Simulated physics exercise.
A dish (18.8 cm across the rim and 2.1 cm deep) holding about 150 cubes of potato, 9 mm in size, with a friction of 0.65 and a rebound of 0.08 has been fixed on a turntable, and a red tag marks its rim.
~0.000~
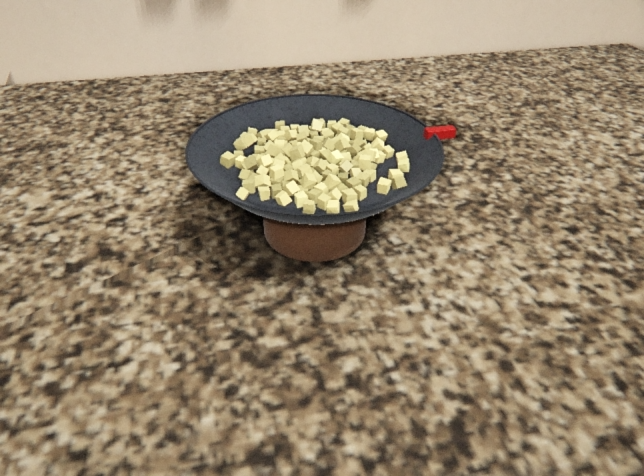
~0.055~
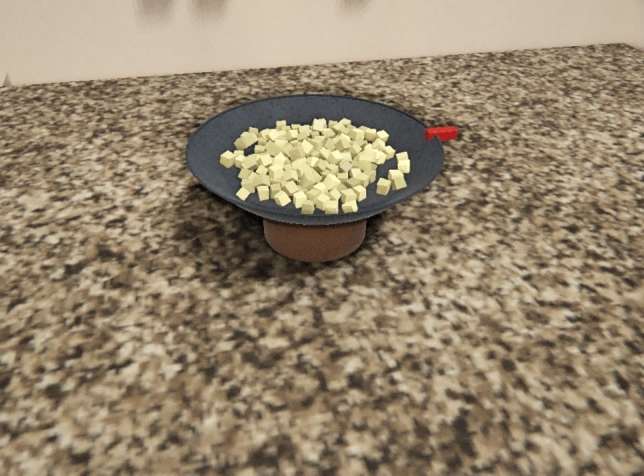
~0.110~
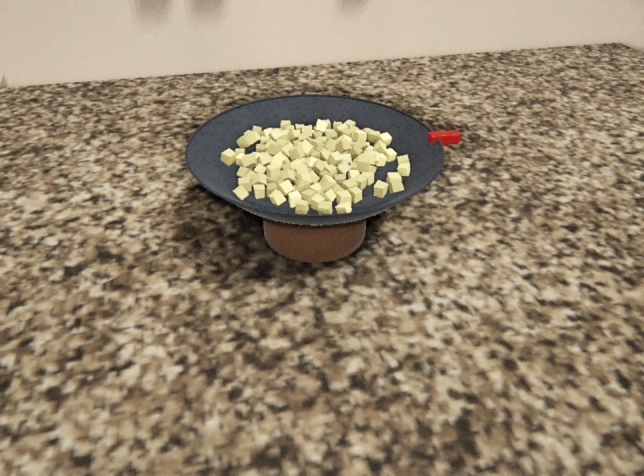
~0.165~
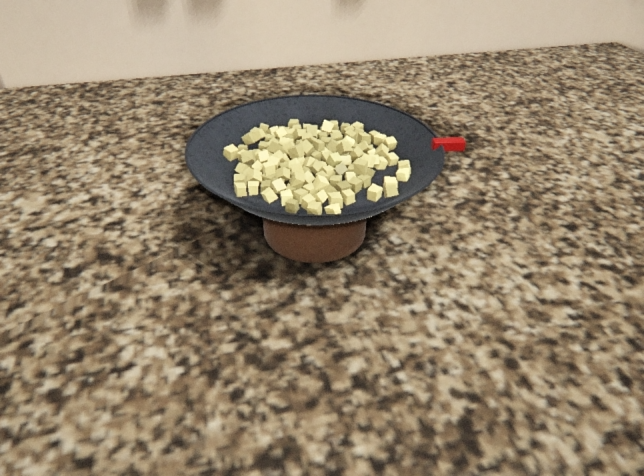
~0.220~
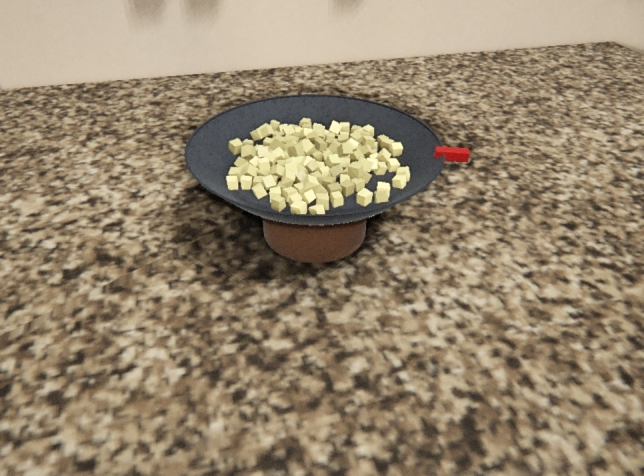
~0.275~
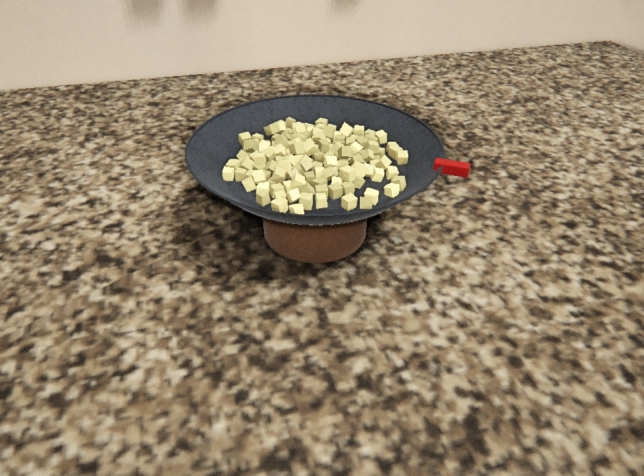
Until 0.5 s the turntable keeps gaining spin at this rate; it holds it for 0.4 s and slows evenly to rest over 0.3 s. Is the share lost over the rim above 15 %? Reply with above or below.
Below.
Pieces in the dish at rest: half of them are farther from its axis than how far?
Around 4.5 cm.
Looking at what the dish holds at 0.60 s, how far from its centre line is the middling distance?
Some 4.5 cm.
After 0.60 s, dish 100 %; middle of the pieces not yet landed near (318, 159).
After 0.87 s, dish 100 %; middle of the pieces not yet landed near (315, 161).
After 1.11 s, dish 100 %; middle of the pieces not yet landed near (313, 160).
After 1.35 s, dish 100 %; middle of the pieces not yet landed near (313, 160).
At rest (1.6 s), dish 100 %.
